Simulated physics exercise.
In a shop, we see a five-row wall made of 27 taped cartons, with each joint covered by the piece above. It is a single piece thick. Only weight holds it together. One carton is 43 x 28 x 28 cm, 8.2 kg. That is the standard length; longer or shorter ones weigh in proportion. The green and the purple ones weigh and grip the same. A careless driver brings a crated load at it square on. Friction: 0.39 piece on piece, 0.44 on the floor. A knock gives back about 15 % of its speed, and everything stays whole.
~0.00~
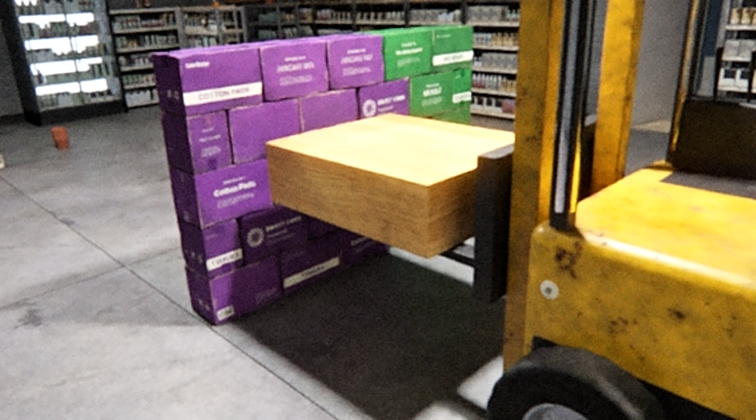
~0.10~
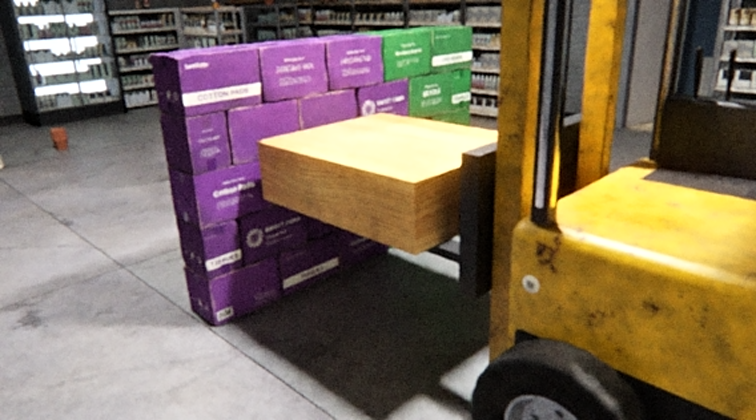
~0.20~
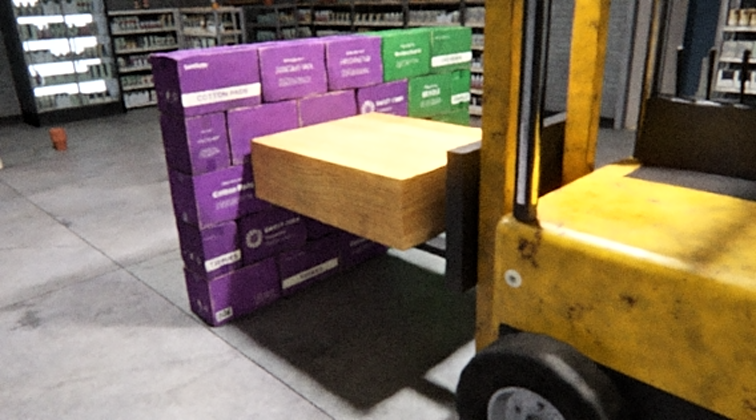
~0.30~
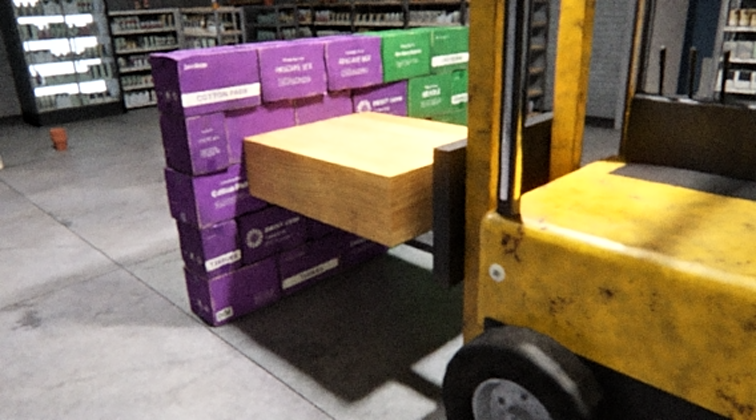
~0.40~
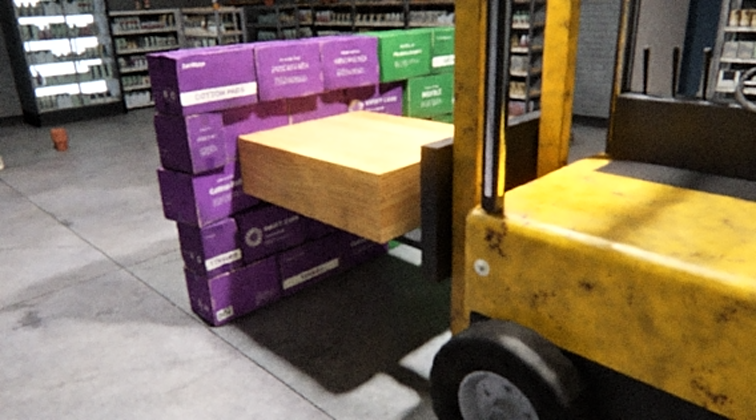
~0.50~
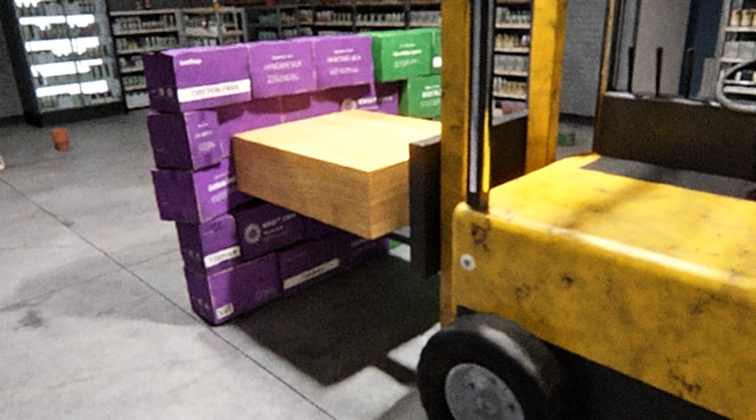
A yellow forklift carries a wooden block leftward into stacked purple and green boxes, shoving several out of line.
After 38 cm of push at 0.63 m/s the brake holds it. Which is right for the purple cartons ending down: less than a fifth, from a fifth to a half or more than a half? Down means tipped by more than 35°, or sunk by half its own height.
Ending down: Over a half.
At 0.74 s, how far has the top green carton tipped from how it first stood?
Roughly 0°.
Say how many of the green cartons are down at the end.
By colour: Green 1.
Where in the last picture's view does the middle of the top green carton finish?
Near (303, 205).
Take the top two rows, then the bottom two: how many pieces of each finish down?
From the top 8, from the bottom 2.
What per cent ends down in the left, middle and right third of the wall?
Left 80, middle 60, right 10 per cent.
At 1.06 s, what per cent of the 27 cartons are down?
By then 40 per cent.
After 0.74 s, none of the 17 purple cartons down (0 of 27 in all colours); top purple carton leaning 15°; top green carton shifted 54 mm.
After 1.06 s, 11 of the 17 purple cartons down (11 of 27 in all colours); top purple carton leaning 51°, 31 cm lower; top green carton leaning 4°.
After 1.48 s, 11 of the 17 purple cartons down (12 of 27 in all colours); top purple carton on its side; top green carton on its side.
At rest (3.3 s), 12 of the 17 purple cartons down (13 of 27 in all colours); top purple carton on its side; top green carton on its side. That is 71 per cent. As the last picture would show them, middles, top purple carton near (190, 201), top green carton near (303, 205).
